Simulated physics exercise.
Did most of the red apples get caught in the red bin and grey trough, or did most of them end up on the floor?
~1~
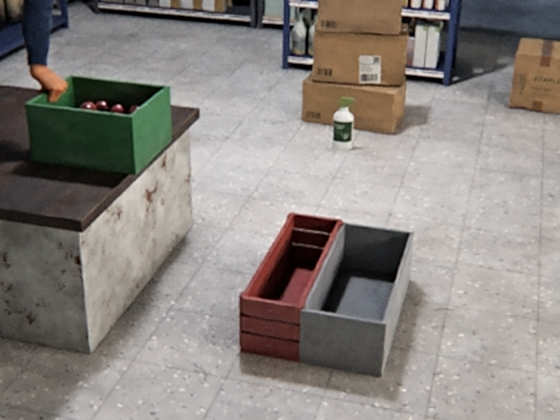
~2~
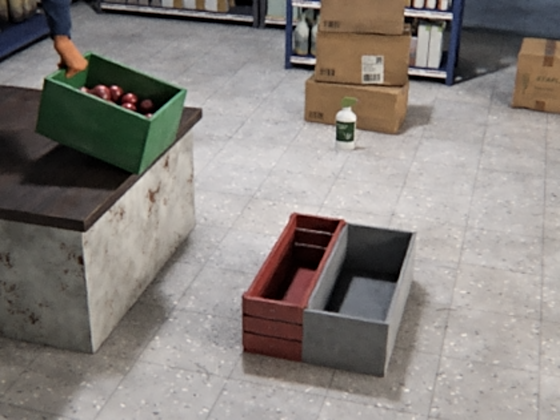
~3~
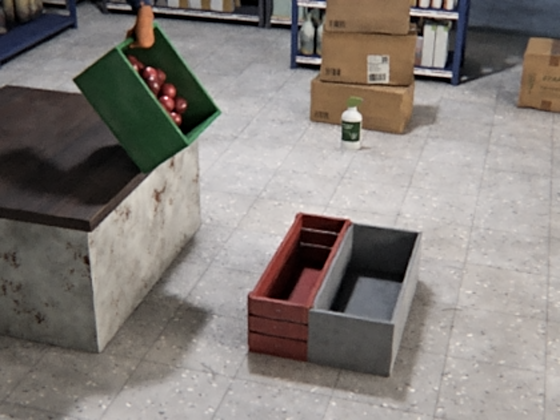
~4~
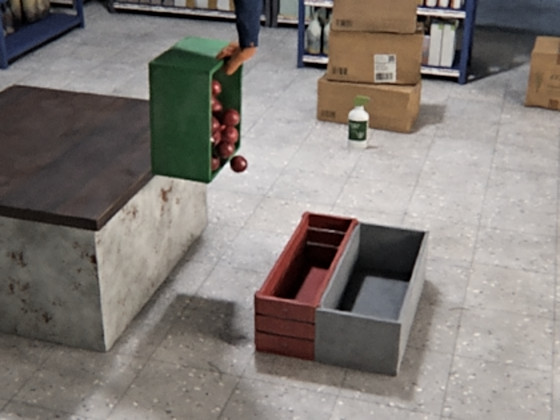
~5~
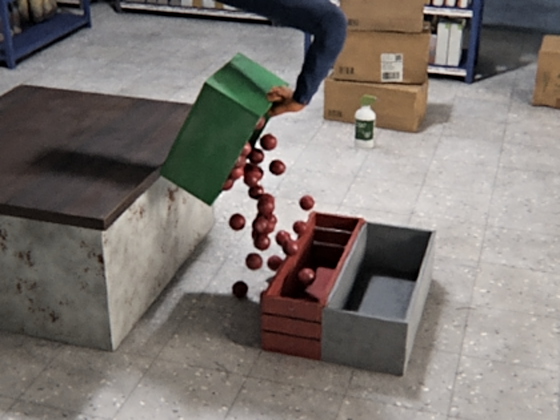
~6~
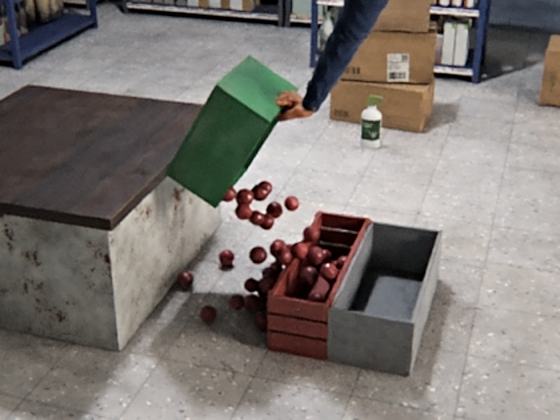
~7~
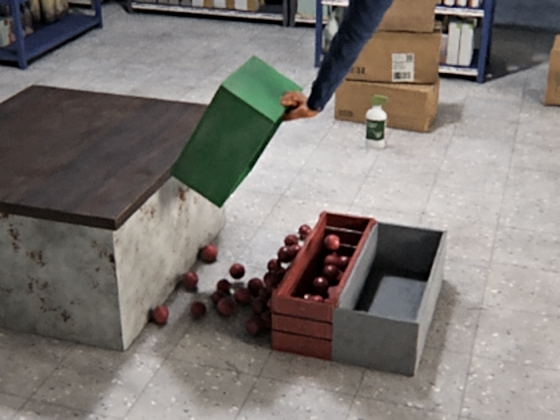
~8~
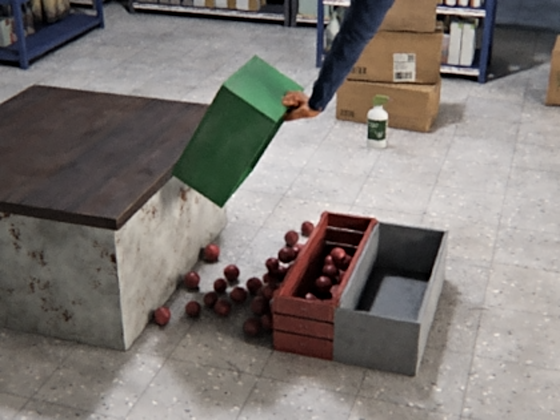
Most of them ended up on the floor, on the near side of the red bin toward the bench. Only a smaller share landed in the red bin.
